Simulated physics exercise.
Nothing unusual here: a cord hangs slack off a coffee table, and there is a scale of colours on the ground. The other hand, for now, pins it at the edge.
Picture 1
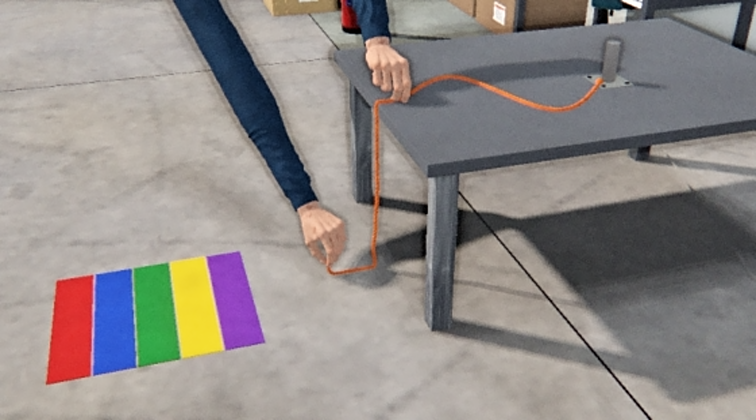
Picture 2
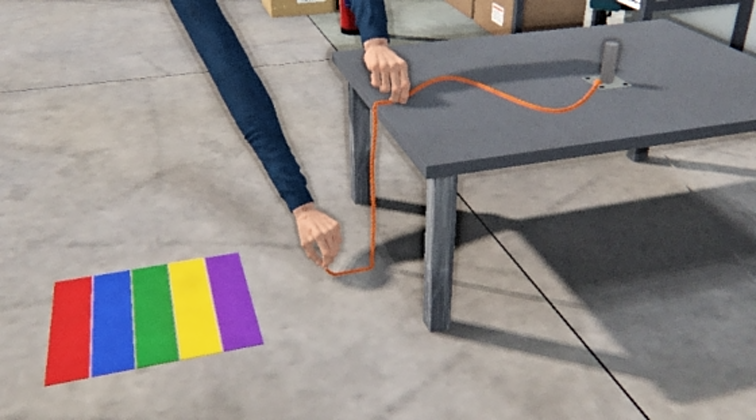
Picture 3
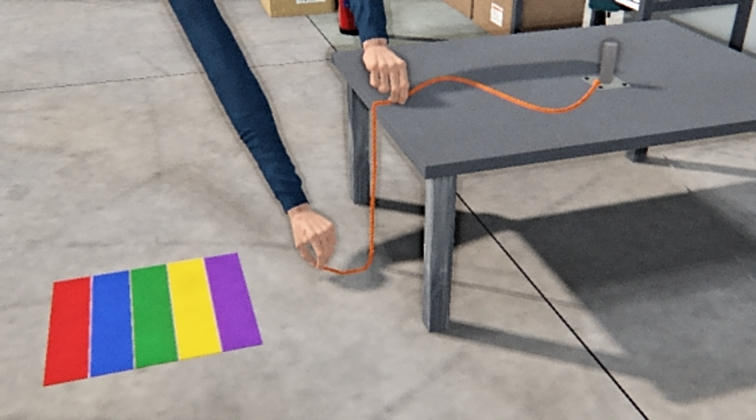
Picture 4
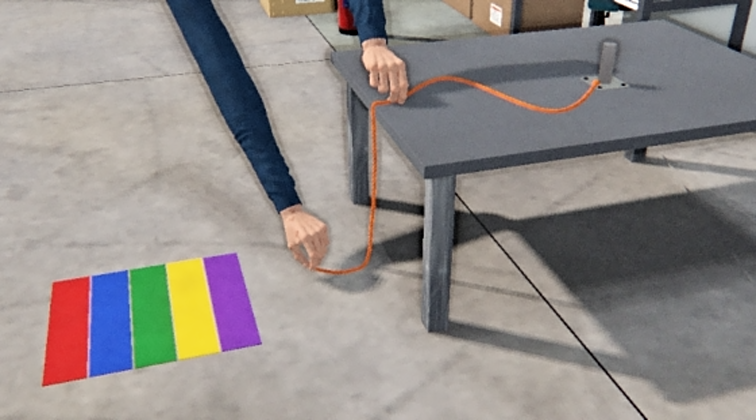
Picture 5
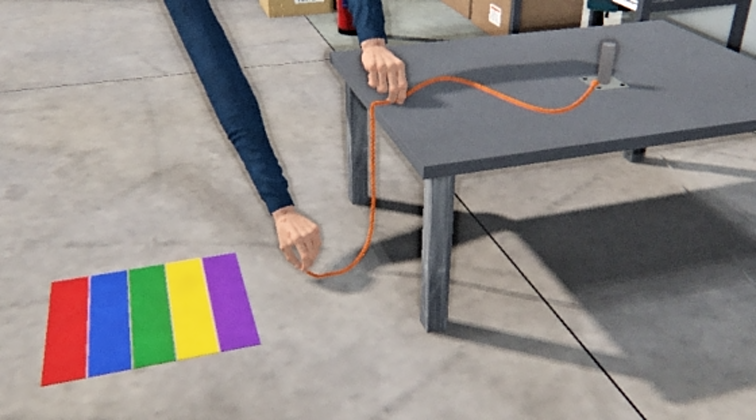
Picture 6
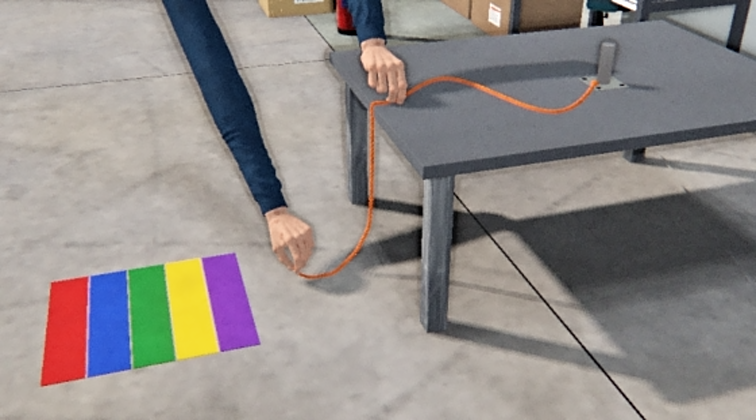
A hand draws the low end of an orange cord slowly left, while another pins it at the table's edge.
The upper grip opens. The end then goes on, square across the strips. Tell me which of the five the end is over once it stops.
It is over the red strip.
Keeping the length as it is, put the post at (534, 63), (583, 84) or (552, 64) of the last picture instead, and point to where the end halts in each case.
Try by try, about (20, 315), (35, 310) and (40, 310).
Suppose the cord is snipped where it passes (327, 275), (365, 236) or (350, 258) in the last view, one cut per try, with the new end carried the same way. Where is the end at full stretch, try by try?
Approximate pixels, cut by cut: (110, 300); (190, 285); (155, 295).
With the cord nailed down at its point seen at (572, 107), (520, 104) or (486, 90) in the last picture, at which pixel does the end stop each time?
Estimated pixels in sequence: (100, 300), (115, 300) and (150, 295).
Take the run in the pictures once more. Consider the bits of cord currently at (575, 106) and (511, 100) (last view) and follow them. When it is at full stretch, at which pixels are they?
At (532, 90), then (460, 98).
Soon after, end near (137, 296); over green.
Then, end near (89, 304); over blue.
At full stretch, end near (62, 308); over red. It gets as far as the red strip.
